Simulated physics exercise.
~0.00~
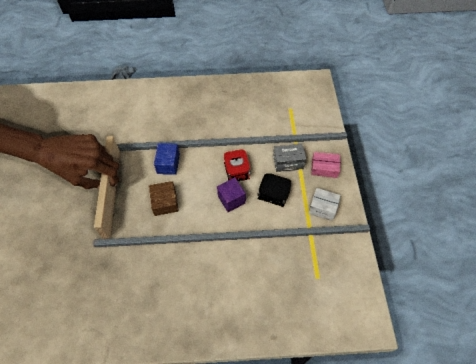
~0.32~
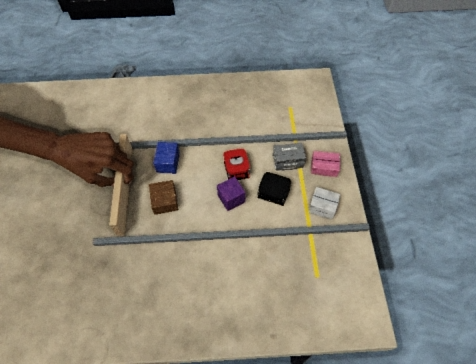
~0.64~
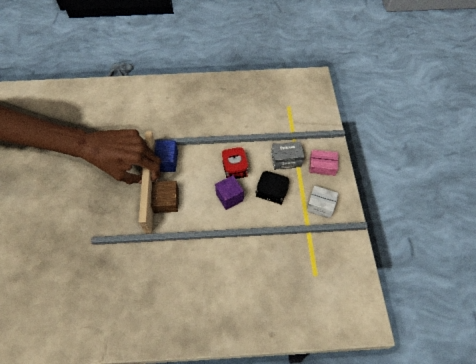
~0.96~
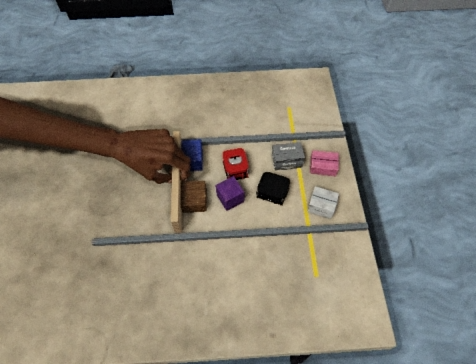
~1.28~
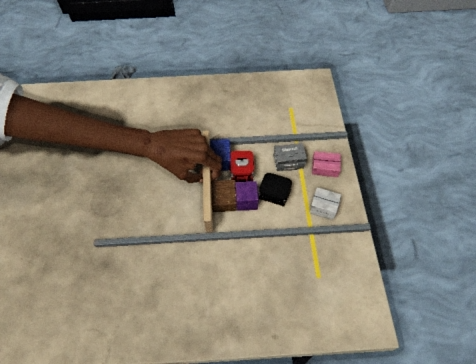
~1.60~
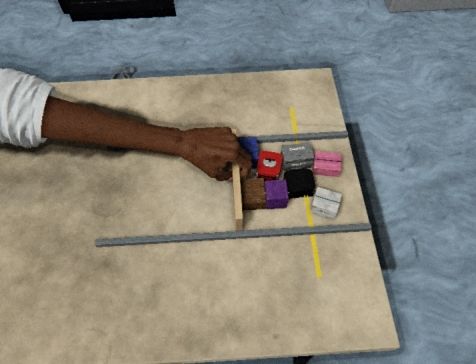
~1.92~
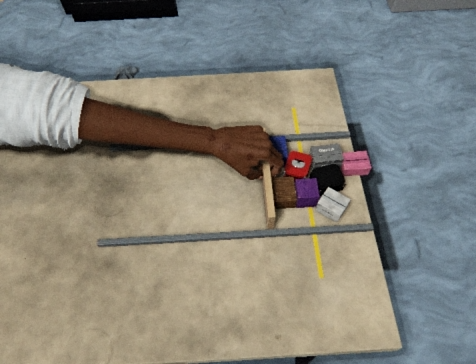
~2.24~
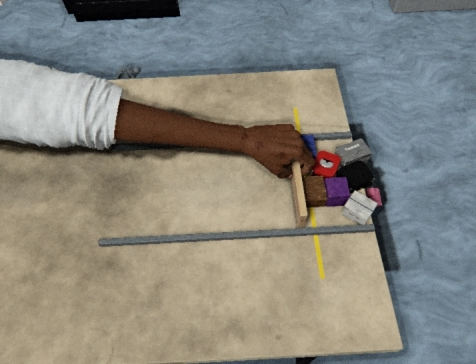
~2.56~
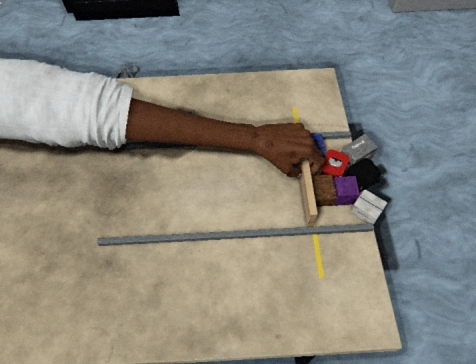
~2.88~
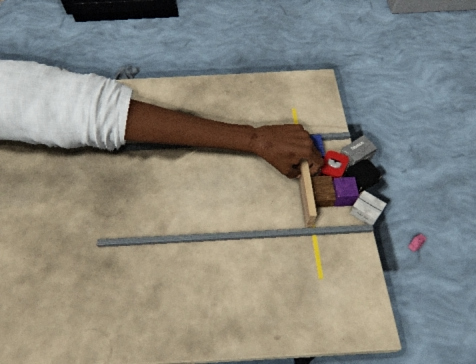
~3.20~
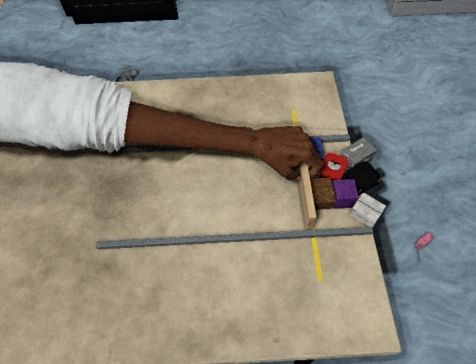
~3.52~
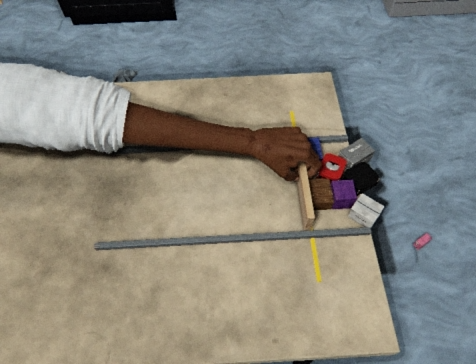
On a tabletop, a hand pushes blocks right with a board until the pink one falls.
